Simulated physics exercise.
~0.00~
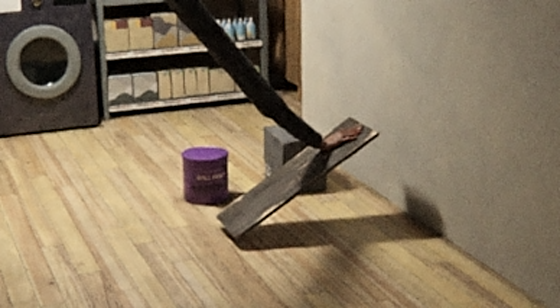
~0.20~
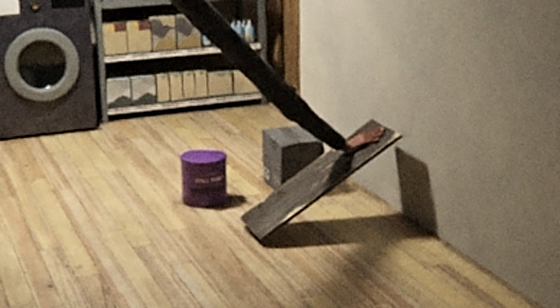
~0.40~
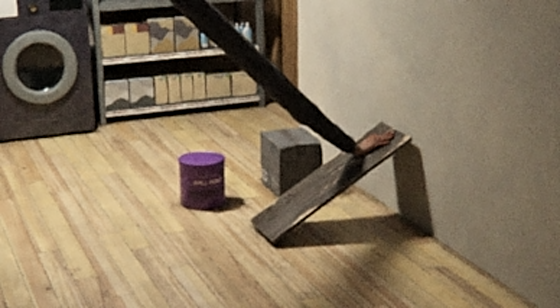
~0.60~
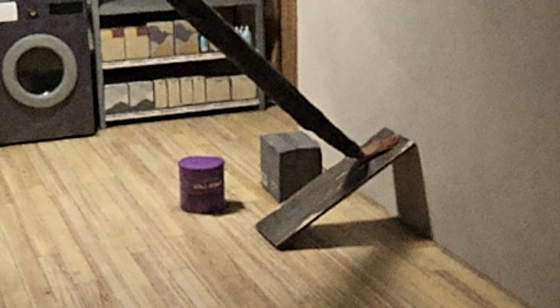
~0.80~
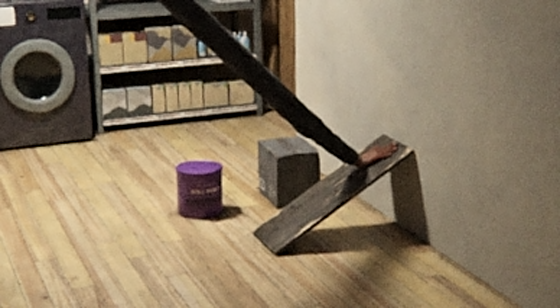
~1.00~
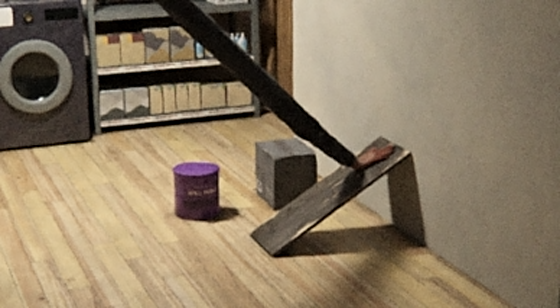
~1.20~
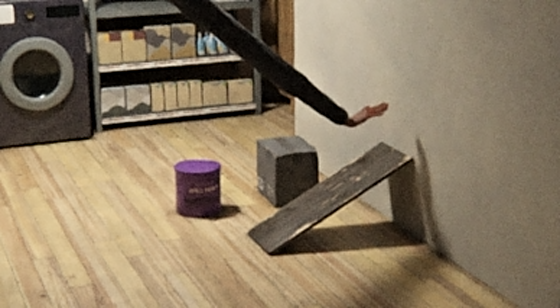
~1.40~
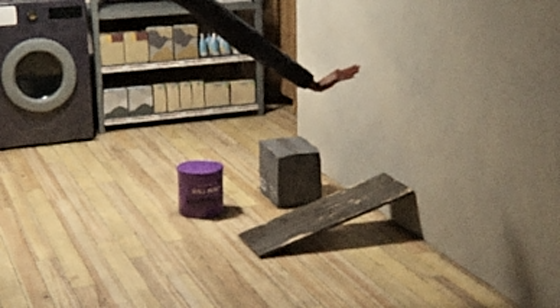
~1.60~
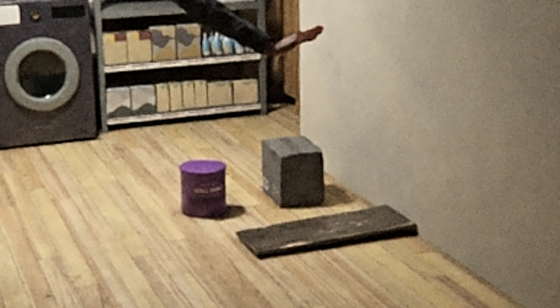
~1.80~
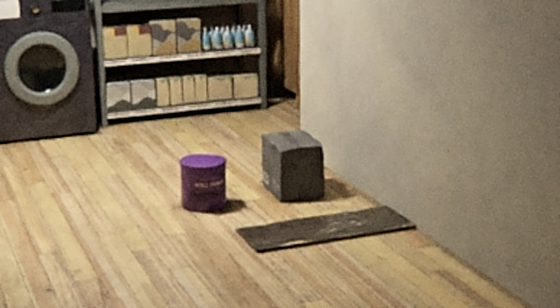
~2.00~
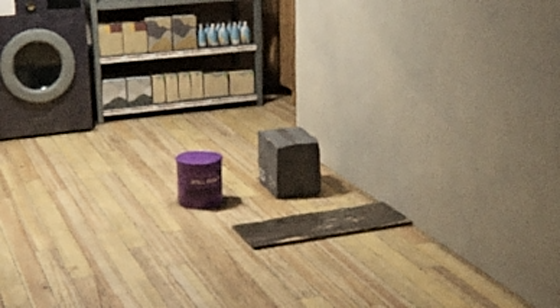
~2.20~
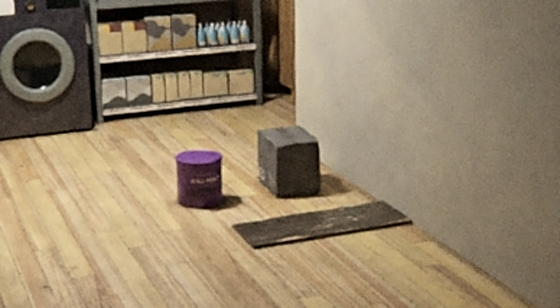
In a room with a plank floor and a bare wall on the right, seen from slightly above by a gently swaying camera, a washing machine and stocked shelves stand at the back. A purple pail sits near the middle, with a dark grey box to its right. An arm in a dark sleeve reaches in from above and moves a blackish board rightward, setting it slanted against the wall. The hand lets go and draws back. The board slips down the wall and drops flat to the floor, where it lies still before the untouched pail and box.
